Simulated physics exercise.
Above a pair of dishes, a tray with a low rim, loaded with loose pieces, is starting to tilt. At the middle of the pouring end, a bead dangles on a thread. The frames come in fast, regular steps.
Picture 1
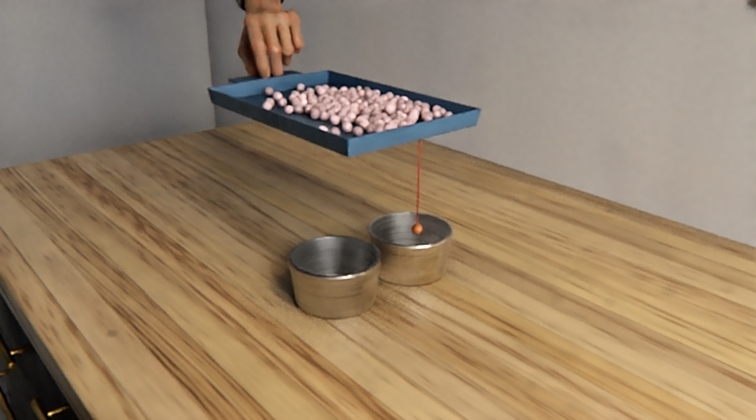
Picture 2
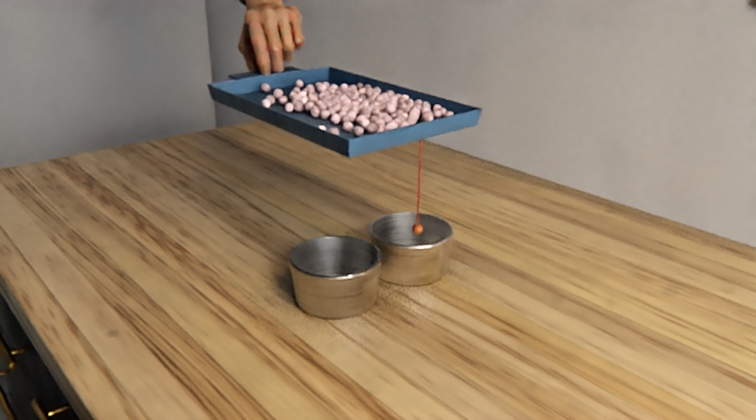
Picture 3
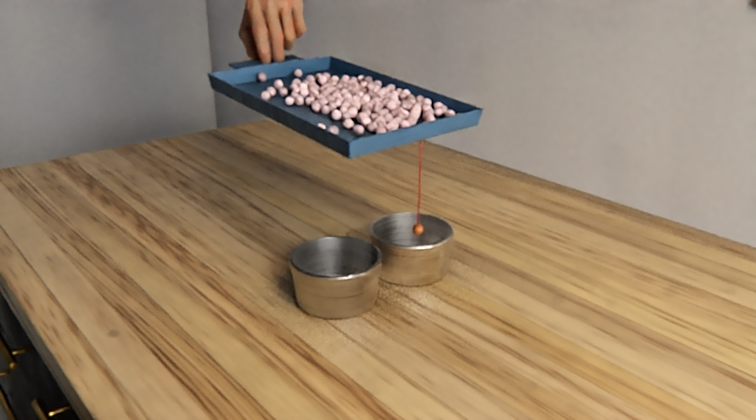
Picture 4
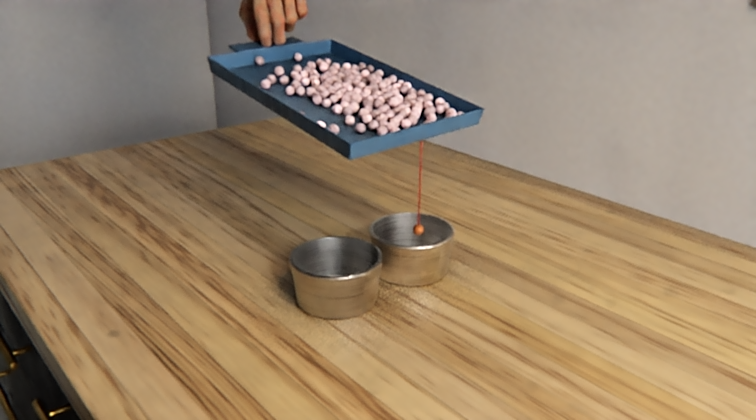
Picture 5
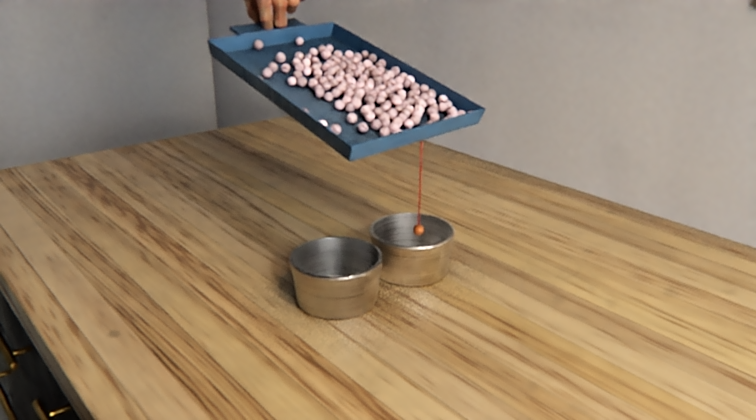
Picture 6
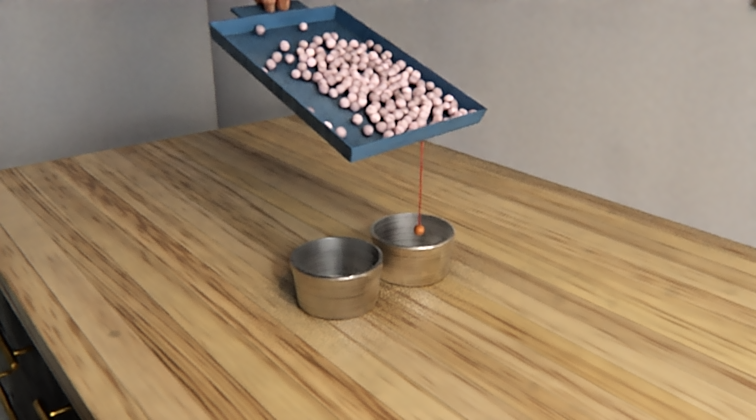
A pale wooden tabletop in front of plain grey walls is seen from above at an angle, by a camera that stays still. A hand at the upper left grips a blue low-rimmed tray of small pale pink balls above two round silvery metal dishes, with an orange bead hanging on a red thread from its near end. The hand raises the tray's far end, steepening the tilt, and the balls shift slightly within it.
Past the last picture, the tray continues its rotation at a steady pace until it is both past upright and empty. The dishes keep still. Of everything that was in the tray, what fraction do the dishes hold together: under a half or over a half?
Together they hold under a half.
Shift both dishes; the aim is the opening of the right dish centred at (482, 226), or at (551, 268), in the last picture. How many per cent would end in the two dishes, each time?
It would be near 10 per cent first and near 0 per cent second.
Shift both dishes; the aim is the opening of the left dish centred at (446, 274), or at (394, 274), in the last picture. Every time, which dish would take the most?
The dish at left, then the dish at left.
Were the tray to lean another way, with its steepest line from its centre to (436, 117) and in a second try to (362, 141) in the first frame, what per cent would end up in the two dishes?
About 10 and 10 percent.
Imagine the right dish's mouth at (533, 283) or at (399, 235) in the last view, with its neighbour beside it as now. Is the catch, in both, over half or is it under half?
The first try: The smaller part. The second: Less than half.
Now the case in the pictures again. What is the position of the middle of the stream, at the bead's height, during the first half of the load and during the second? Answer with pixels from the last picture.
Early half (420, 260), late half (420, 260).
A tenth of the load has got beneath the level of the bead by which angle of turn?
I'd put it at about 80 degrees.
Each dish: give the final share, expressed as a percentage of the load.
So the left dish gets 0 % of the load, while the right one gets 0 %.
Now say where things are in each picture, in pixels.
The first picture shows corners of the pouring end at (349, 138) and (477, 109), level; middle of the load at (364, 107), sugar pearls; left dish at (363, 289); right dish at (438, 258); bead on its thread at (417, 229).
The second picture shows corners of the pouring end at (349, 138) and (478, 109), level; middle of the load at (364, 106).
The third picture shows corners of the pouring end at (350, 140) and (479, 109), tipped barely, lowest at the left corner; middle of the load at (365, 101).
The fourth picture shows corners of the pouring end at (351, 142) and (480, 108), tipped a little, lowest at the left corner; middle of the load at (366, 93).
The fifth picture shows corners of the pouring end at (352, 144) and (482, 108), tipped a little, lowest at the left corner; middle of the load at (369, 86), a small part on the move.
The sixth picture shows corners of the pouring end at (353, 146) and (483, 108), tipped clearly, lowest at the left corner; middle of the load at (374, 82), nearly all on the move; left dish at (365, 290); right dish at (441, 259).
Soon, tray tipped steeply; nearly all on the tray; a stray few outside both; a small part in the air.
A while on, tray tipped past a quarter turn; a small part on the tray; most outside both; a small part in the air.
Towards the end, tray tipped past a quarter turn; all outside both.
Finally, tray tipped past a quarter turn; none in the left dish; none in the right dish; all outside both.
